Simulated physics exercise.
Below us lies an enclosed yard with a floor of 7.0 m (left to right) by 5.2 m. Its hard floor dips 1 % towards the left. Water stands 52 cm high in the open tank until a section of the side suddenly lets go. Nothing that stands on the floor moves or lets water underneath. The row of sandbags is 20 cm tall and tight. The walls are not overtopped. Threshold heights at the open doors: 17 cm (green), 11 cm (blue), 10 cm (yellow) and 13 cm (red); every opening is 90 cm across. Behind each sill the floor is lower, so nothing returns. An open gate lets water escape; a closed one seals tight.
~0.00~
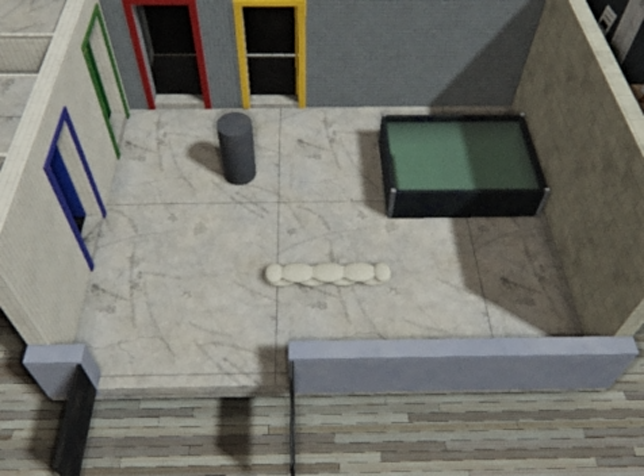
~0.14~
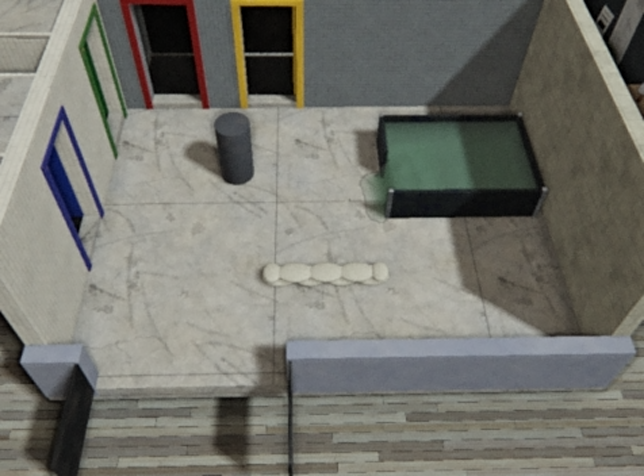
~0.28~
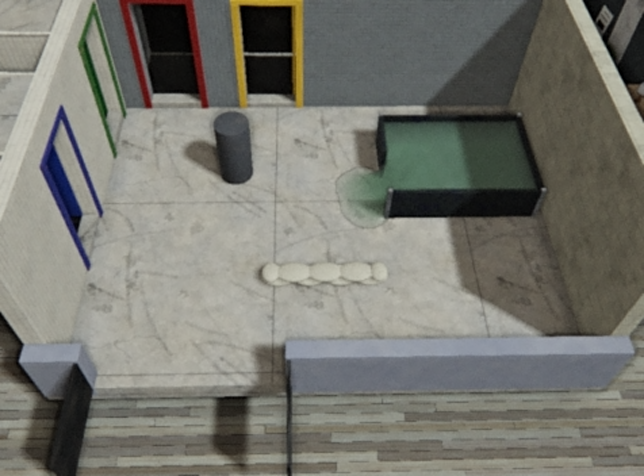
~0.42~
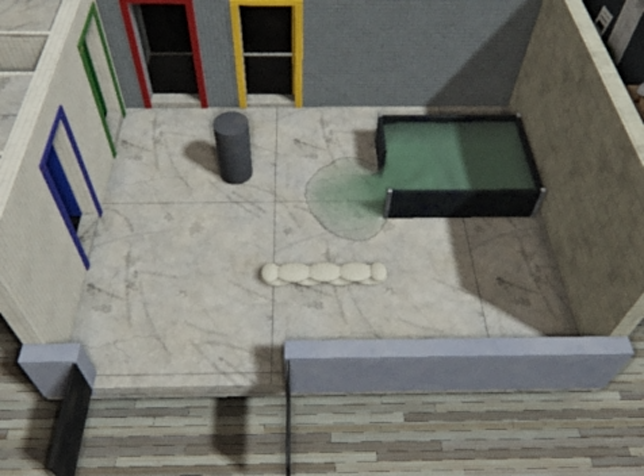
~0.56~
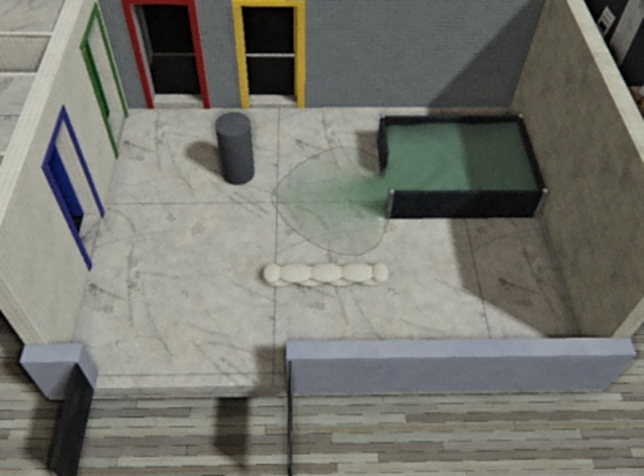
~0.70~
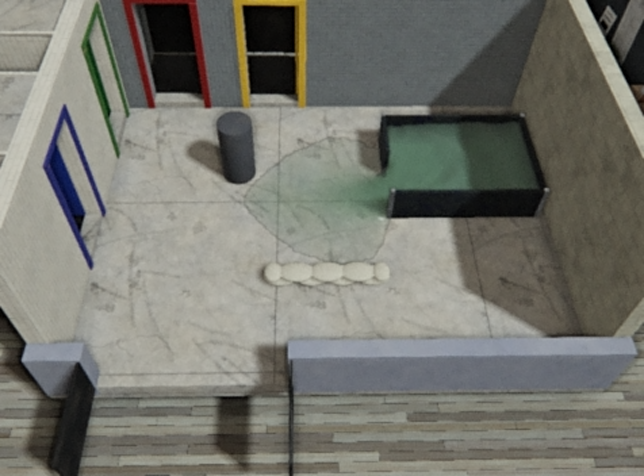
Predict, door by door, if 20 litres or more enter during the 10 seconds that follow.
Within that time: At the green door it keeps below the limit; at the blue door it exceeds the limit; at the yellow door it stays under the limit; at the red door it keeps below the limit.
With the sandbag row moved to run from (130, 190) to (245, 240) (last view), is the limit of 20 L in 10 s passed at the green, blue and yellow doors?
Against that limit: Green not over, blue under, yellow not over.
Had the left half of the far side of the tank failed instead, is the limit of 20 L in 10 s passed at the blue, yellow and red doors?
Against that limit: Blue not over, yellow under, red not over.
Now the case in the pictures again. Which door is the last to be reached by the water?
The green one.
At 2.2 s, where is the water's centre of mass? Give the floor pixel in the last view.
Near (372, 190).
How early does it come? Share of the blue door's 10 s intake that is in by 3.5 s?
Some 40 per cent by then.
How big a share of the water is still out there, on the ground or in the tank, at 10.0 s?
Roughly 80 in a hundred.
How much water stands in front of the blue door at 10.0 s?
Some 8.0 cm.
After 1.4 s water covers 25 % of the floor and is deepest (29 cm) near (376, 203); green door not reached, blue door not reached, yellow door not reached, red door not reached.
After 2.2 s water covers 40 % of the floor and is deepest (24 cm) near (376, 203); green door not reached, blue door 17 cm at the sill, 0 L in, yellow door 2 cm at the sill, 0 L in, red door 4 cm at the sill, 0 L in.
After 3.5 s water covers 45 % of the floor and is deepest (23 cm) near (98, 241); green door 12 cm at the sill, 0 L in, blue door 21 cm at the sill, 48 L in, yellow door 5 cm at the sill, 0 L in, red door 7 cm at the sill, 0 L in.
After 6.0 s water covers 60 % of the floor and is deepest (15 cm) near (103, 223); green door 12 cm at the sill, 0 L in, blue door 14 cm at the sill, 102 L in, yellow door 6 cm at the sill, 0 L in, red door 7 cm at the sill, 0 L in.
After 10.0 s water covers 75 % of the floor and is deepest (12 cm) near (70, 358); green door 8 cm at the sill, 0 L in, blue door 8 cm at the sill, 115 L in, yellow door 7 cm at the sill, 0 L in, red door 9 cm at the sill, 0 L in.
